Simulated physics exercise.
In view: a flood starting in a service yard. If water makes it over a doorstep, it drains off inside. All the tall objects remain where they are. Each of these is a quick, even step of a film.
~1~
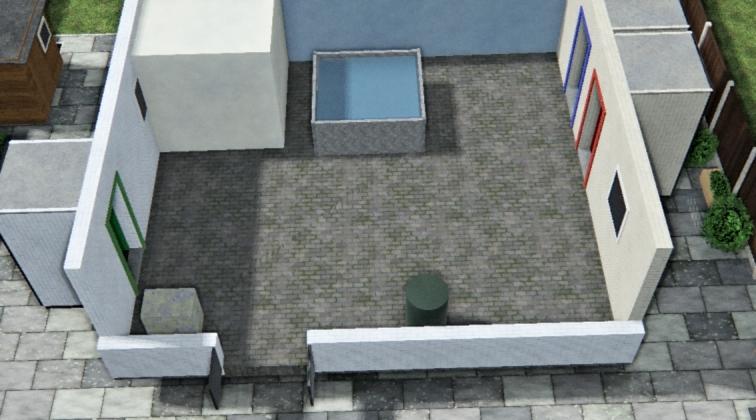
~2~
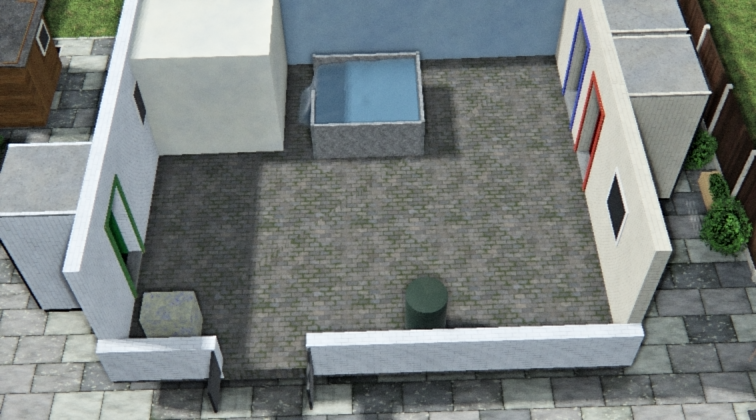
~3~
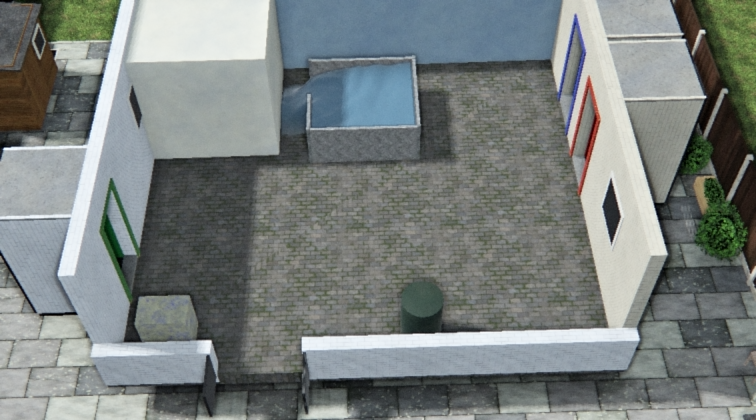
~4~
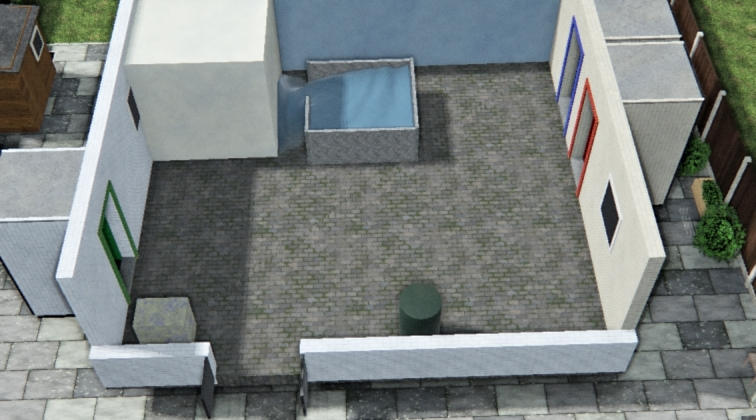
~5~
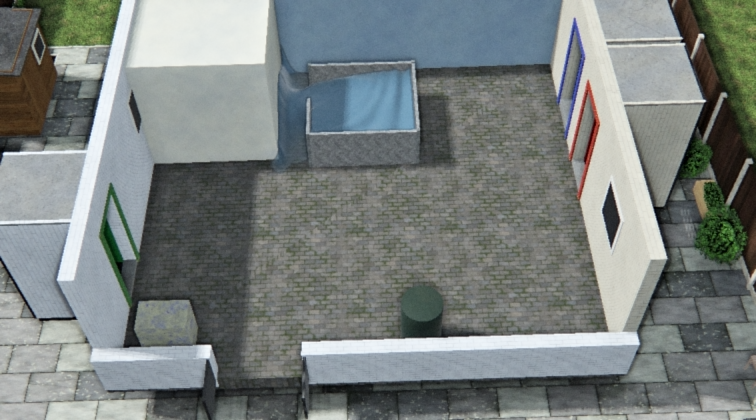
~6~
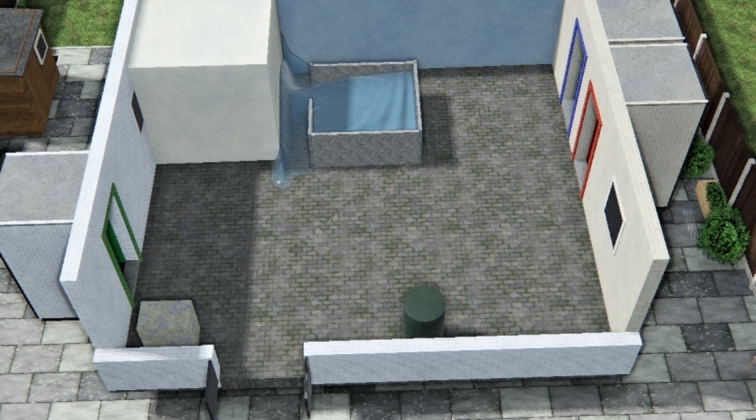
Water pours from the left side of a raised stone tank at the back of a paved, walled service yard, seen from high above. A pale block stands left of the tank, a green doorway lies left, blue and red ones right, and a dark green cylinder near the front wall. The stream spreads to the block, then creeps forward along its side onto the paving, as the view shifts very slightly.
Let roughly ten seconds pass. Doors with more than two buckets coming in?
The green door does not surpass two buckets; the red door does not surpass two buckets; the blue door does not surpass two buckets.
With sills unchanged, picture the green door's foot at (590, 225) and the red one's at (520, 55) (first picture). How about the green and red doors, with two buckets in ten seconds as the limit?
Lab note - green door under limit, red door over limit.
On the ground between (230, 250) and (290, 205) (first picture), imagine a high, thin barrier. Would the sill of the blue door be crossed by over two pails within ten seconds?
The blue door falls short.
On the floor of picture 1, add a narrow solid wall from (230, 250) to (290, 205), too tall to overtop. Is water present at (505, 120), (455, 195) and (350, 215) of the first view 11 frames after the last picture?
Taking the points in order - unwetted, unwetted, wetted.
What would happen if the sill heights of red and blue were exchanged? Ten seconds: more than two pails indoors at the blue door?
Note: Blue beats the cutoff.
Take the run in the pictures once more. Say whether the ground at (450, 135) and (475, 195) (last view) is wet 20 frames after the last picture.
Untouched, then untouched.
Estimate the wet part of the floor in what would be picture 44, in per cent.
I'd estimate some 85 per cent.
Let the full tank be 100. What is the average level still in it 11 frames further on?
I make it 54 per cent.
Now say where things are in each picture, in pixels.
Still water in the water tank at (368, 88), in the first frame.
Water pours out at (317, 94) and has run to a hidden place, in the second frame.
The front is at (282, 133), out from the gap at (313, 100), in the third frame.
Water pours out at (312, 103) and has run to (284, 77), in the fourth frame.
The front is at (277, 170), out from the gap at (313, 105), in the fifth frame.
Water pours out at (315, 105) and has run to (282, 186), in the sixth frame.
A moment on, water covers 15 % of the floor; the green door not reached, the red door not reached, the blue door not reached.
Next, water covers 35 % of the floor; the green door not reached, the red door not reached, the blue door not reached.
Then, water covers 50 % of the floor; the green door not reached, the red door wet at the sill, nothing in, the blue door wet at the sill, nothing in.
Later, water covers 85 % of the floor; the green door wet at the sill, nothing in, the red door wet at the sill, nothing in, the blue door wet at the sill, nothing in.
In the end, water covers 95 % of the floor; the green door wet at the sill, nothing in, the red door wet at the sill, nothing in, the blue door wet at the sill, nothing in.
